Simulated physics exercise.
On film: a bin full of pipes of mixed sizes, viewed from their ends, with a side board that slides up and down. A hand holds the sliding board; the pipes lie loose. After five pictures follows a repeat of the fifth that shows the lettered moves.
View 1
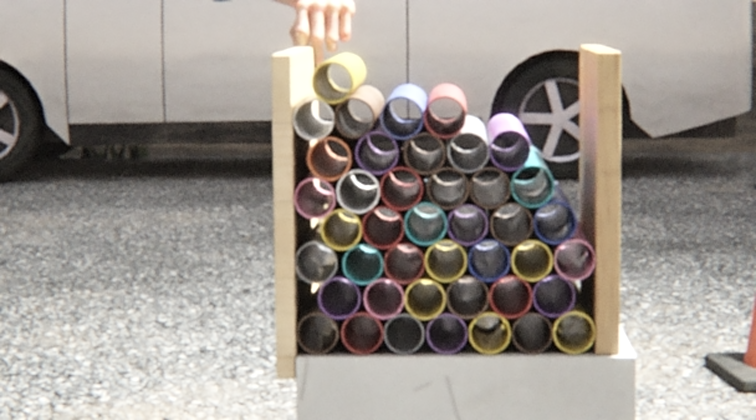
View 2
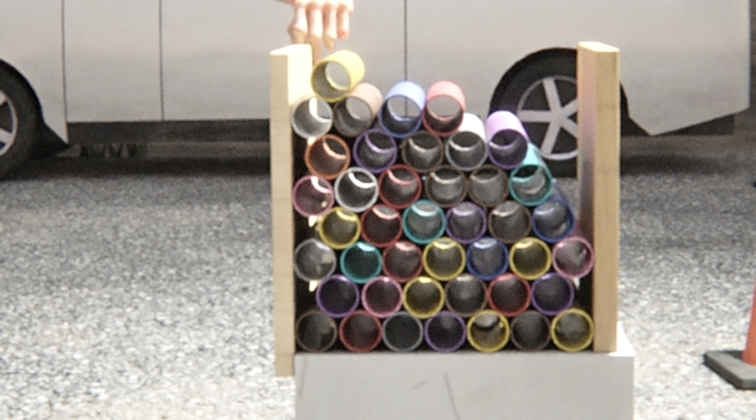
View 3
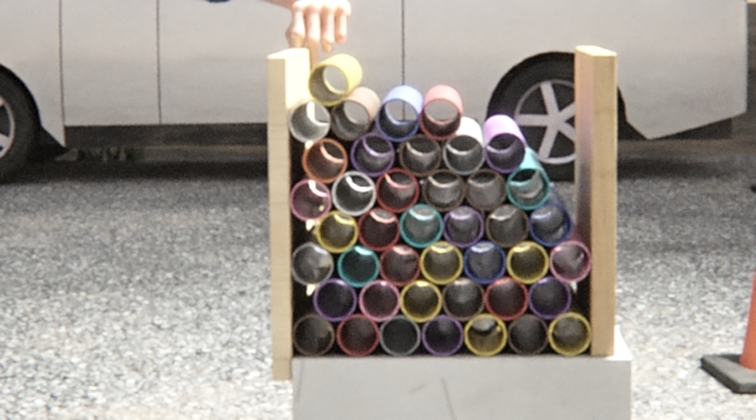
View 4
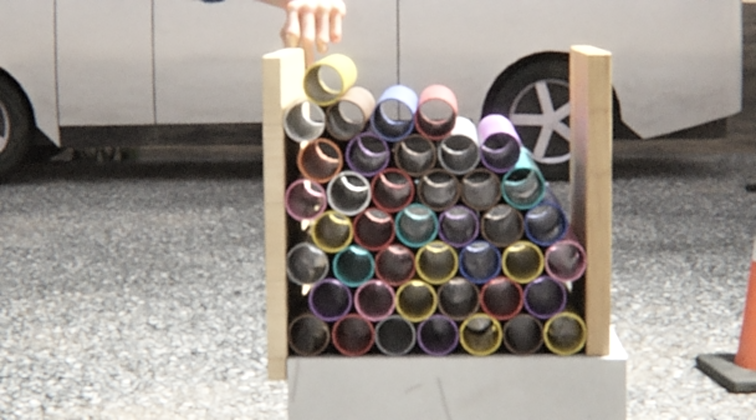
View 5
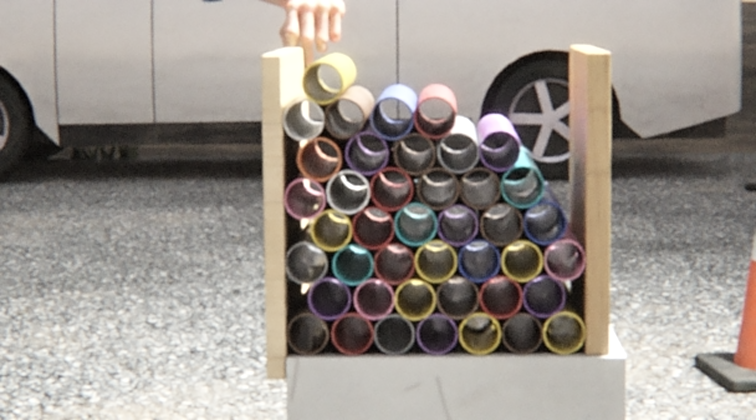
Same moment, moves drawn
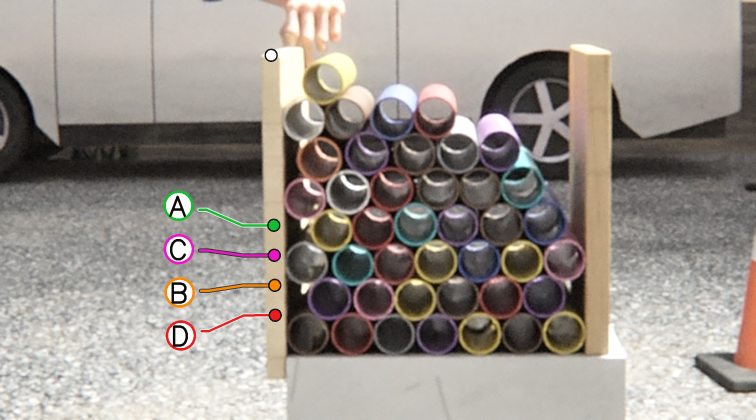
A hand rests at the top of the left wooden board of an open-fronted bin, seen straight on outdoors, with a white vehicle and grey gravel behind. Short pipes rimmed in yellow, purple, red, blue, teal and grey lie stacked end-on between two upright boards above a pale block, an orange cone at right. The view shifts very slightly, while hand, boards and pipes show no clear movement.
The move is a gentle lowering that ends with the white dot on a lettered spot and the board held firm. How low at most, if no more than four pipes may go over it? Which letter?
Slide it to A.
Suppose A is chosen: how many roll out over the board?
It comes to two.
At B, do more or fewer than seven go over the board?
It loses fewer than seven.
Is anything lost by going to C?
Yes.
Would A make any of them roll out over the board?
Yes, at A.
On the marked copy, A at (273, 226); B at (274, 286); C at (274, 255); D at (275, 315); the white dot at (271, 55).
Taking A. A third of the way, top of the board (283, 130).
Two thirds of the way, top of the board (284, 216).
When it is over, top of the board (284, 225), two out over the board.
As for the rest, B five out over the board; C five out over the board; D more than four out over the board.
